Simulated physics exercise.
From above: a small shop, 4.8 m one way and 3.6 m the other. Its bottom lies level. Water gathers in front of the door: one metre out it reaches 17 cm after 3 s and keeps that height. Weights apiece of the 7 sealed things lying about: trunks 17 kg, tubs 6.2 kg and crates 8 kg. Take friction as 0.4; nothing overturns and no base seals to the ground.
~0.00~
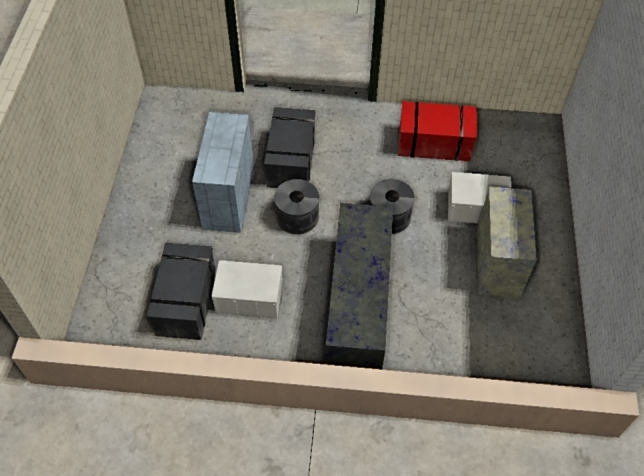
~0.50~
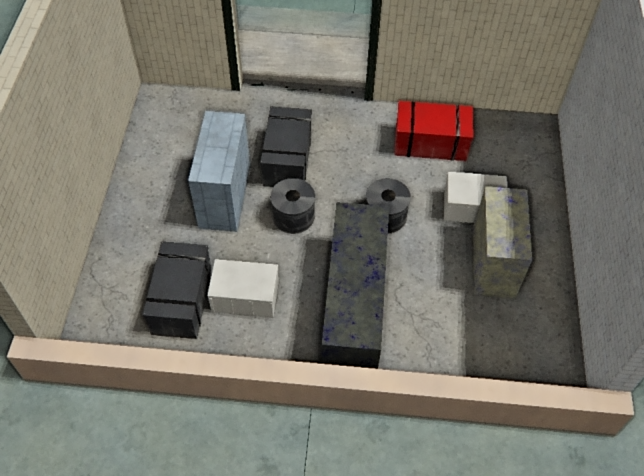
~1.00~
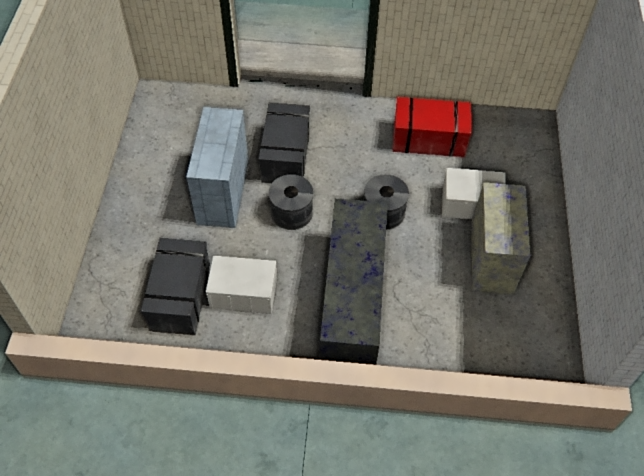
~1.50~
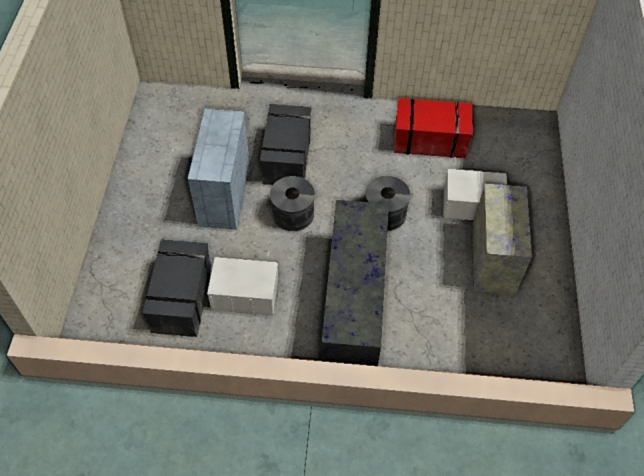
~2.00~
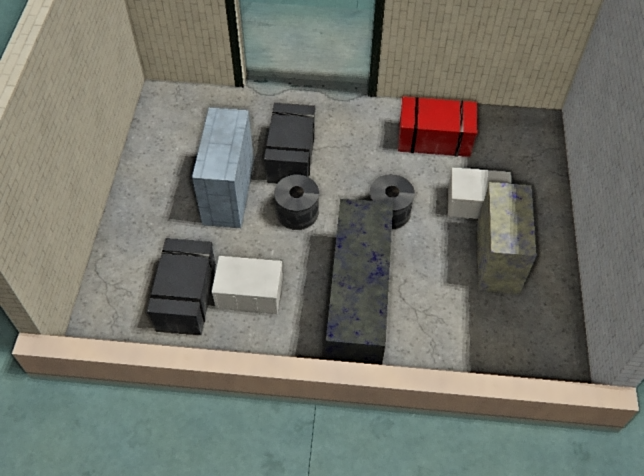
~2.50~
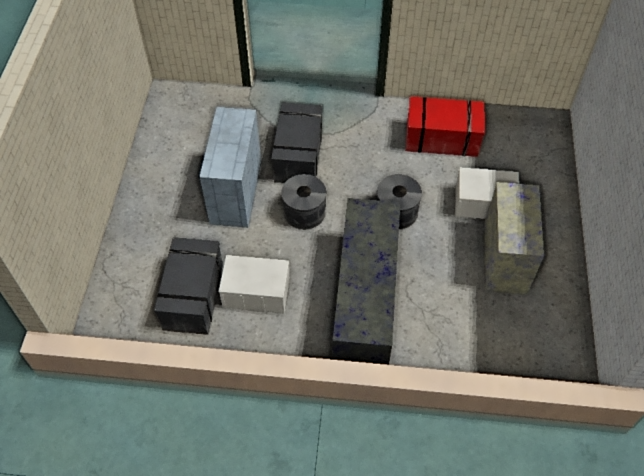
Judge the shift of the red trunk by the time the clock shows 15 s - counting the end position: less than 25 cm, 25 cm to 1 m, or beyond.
Red trunk slides a little.
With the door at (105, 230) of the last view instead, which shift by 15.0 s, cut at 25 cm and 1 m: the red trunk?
Then the red trunk travels far.
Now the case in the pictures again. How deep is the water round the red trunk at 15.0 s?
Roughly 8 cm.
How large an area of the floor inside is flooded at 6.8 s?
About 13 m2.
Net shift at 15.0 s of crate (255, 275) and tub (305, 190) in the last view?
In that order: 150 cm, 150 cm.
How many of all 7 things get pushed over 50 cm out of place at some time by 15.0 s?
I count 7.
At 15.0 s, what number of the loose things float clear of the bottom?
At that moment 7.
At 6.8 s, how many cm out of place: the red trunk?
Roughly 0 cm by then.
After 3.5 s the red trunk is near (447, 114), 0.0 m from its start, aground; 0 afloat.
After 6.8 s the red trunk is near (447, 114), 0.0 m from its start, aground; 3 afloat.
After 11.0 s the red trunk is near (447, 114), 0.0 m from its start, aground; 6 afloat.
After 15.0 s the red trunk is near (413, 153), 0.7 m from its start, afloat; 7 afloat.
